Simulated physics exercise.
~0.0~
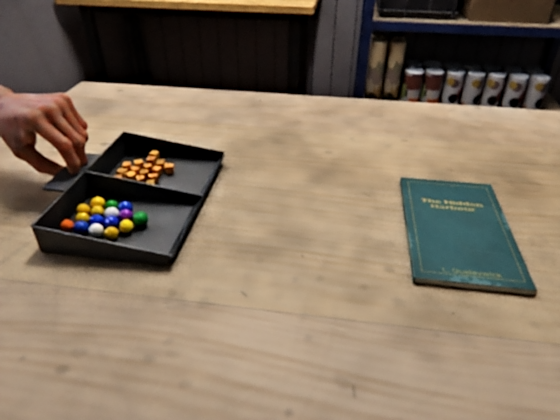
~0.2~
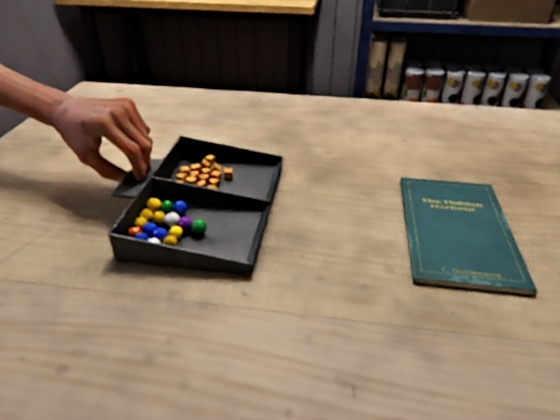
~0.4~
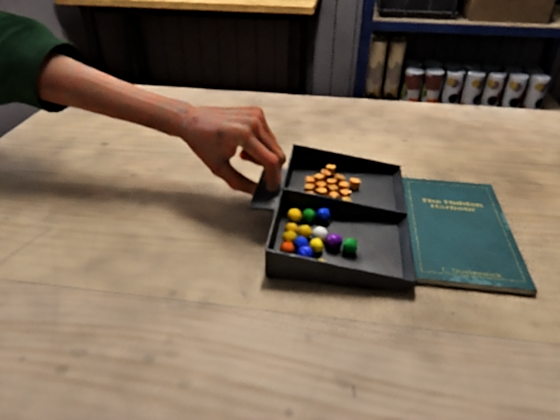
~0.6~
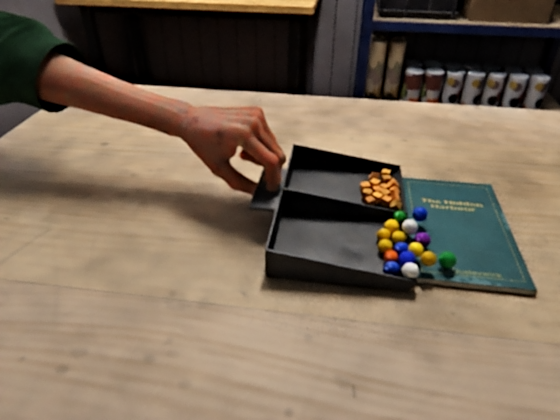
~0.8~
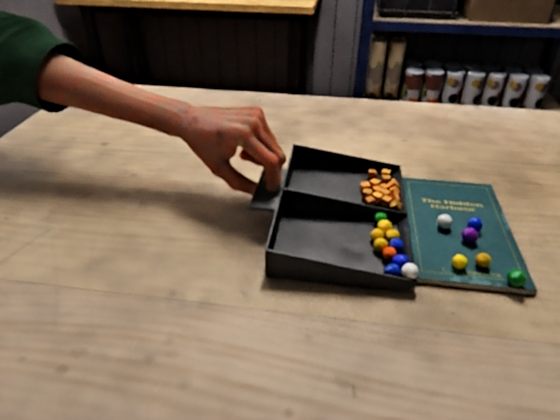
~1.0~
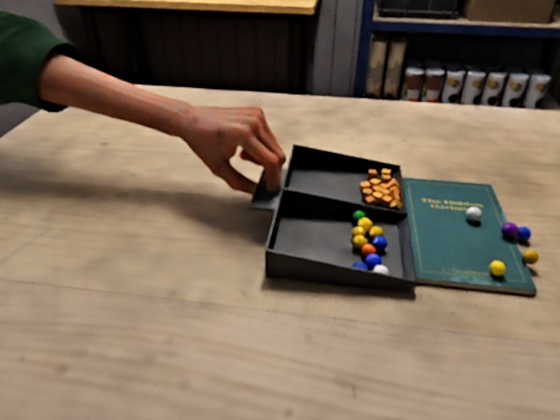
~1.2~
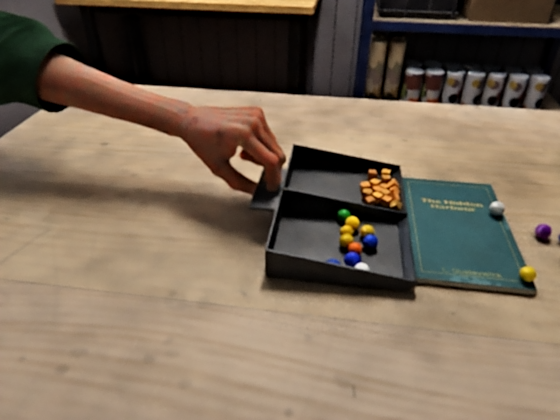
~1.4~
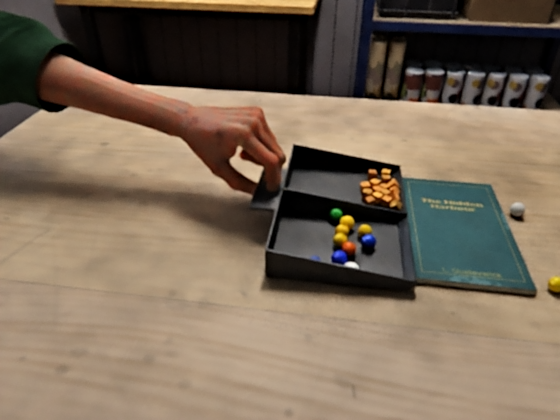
A black divided tray holding colourful balls and small orange pieces is pushed right by a hand until it stops against a green book; the contents slide forward, several balls spill over the rim and roll across the book, while the orange pieces stay inside.
